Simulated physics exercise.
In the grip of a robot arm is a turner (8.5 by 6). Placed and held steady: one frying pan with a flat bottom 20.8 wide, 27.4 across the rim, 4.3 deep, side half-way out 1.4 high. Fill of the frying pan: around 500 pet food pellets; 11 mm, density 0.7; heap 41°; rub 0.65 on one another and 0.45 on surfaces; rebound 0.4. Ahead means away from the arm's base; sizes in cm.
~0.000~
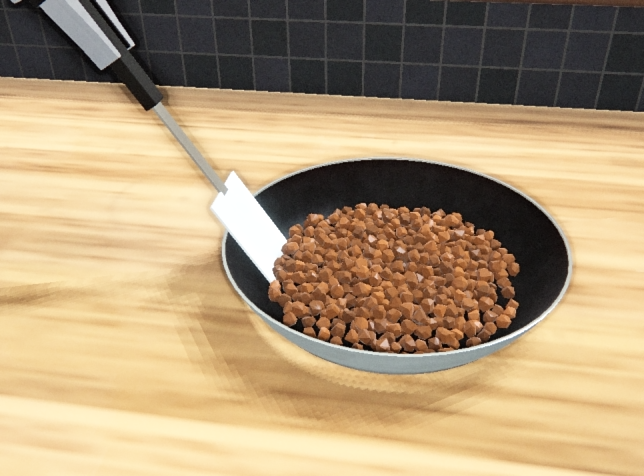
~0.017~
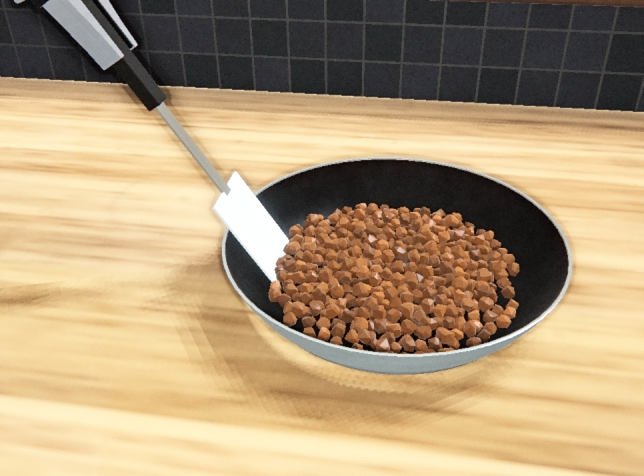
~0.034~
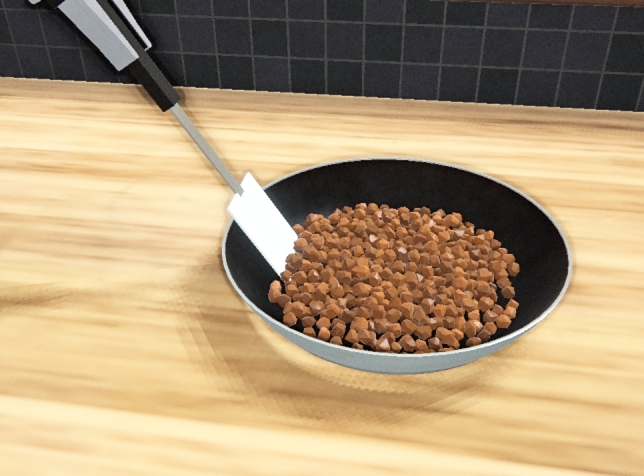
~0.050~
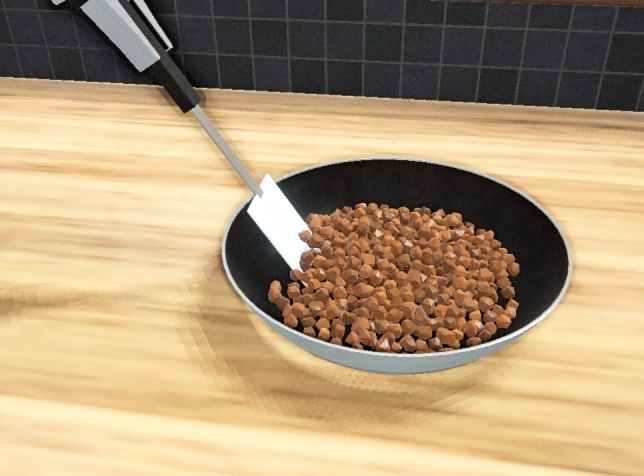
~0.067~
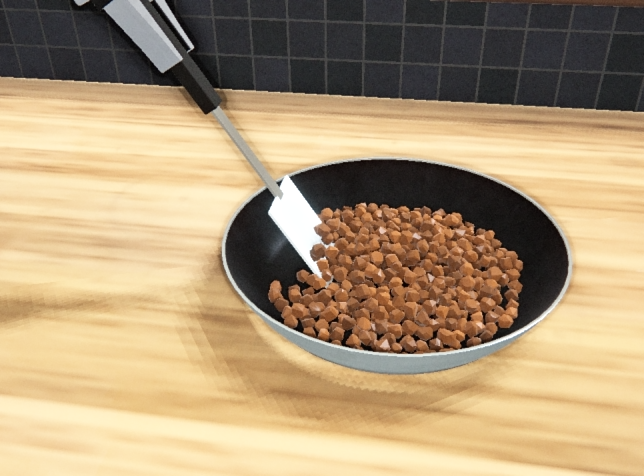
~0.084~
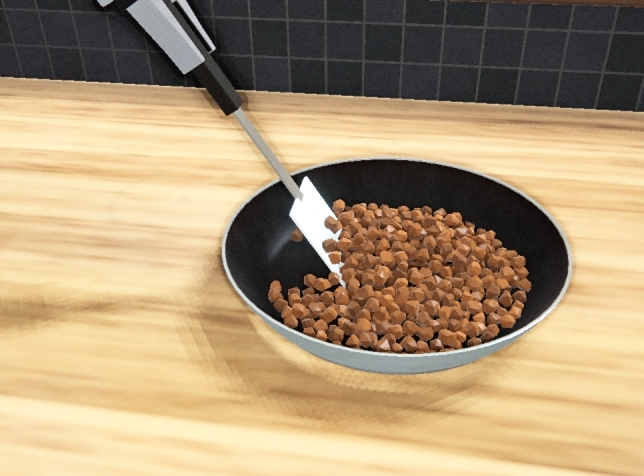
The clip shows a robotic arm holding a white turner at the left side of a black frying pan of brown pellets on a wooden surface, then moving it rightward through the pan, pushing some pellets aside.
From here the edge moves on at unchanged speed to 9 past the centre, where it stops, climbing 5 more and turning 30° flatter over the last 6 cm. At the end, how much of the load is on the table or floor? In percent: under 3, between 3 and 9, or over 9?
Over 9 percent.
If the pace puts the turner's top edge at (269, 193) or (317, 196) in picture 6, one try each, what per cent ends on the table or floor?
5 % and 15 %.
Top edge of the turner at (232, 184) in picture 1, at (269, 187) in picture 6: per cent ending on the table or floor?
About 0 per cent.
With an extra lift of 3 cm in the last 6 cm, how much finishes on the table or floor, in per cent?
It comes to around 10 percent.
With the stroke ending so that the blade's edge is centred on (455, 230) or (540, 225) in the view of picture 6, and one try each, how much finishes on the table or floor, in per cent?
I'd say roughly 10 per cent, then roughly 20 per cent.
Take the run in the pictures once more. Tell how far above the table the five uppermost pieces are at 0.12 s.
Roughly 6 cm above the table.
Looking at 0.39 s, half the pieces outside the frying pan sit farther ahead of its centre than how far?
I reckon roughly 24 centimetres.
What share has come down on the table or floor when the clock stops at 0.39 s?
My estimate is roughly 15 %.
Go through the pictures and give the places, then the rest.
In the first frame, turner top edge at (222, 189), sloping 57°; upper third of the load around (388, 257), from x 275 to 515, top at y 210; 495 in the frying pan.
In the second frame, turner top edge at (225, 189), sloping 57°; upper third of the load around (387, 257), from x 275 to 515, top at y 210.
In the third frame, turner top edge at (238, 190), sloping 57°; upper third of the load around (382, 256), from x 275 to 515, top at y 210.
In the fourth frame, turner top edge at (258, 192), sloping 57°; upper third of the load around (382, 252), from x 275 to 515, top at y 210.
In the fifth frame, turner top edge at (278, 193), sloping 57°; upper third of the load around (391, 251), from x 275 to 515, top at y 210.
In the sixth frame, turner top edge at (298, 195), sloping 57°; upper third of the load around (392, 250), from x 275 to 525, top at y 205; 495 in the frying pan.
By 0.12 s, sloping 57°, highest piece 7 above the table; 495 in the frying pan.
By 0.17 s, sloping 47°, highest piece 7 above the table; 495 in the frying pan.
By 0.39 s, sloping 27°, highest piece 5 above the table; 432 in the frying pan, 63 on the table or floor.
By 1.44 s, sloping 27°, highest piece 4 above the table; 432 in the frying pan, 63 on the table or floor.
Final count, 432 in the frying pan, 63 on the table or floor. That is 13 % on the table or floor.
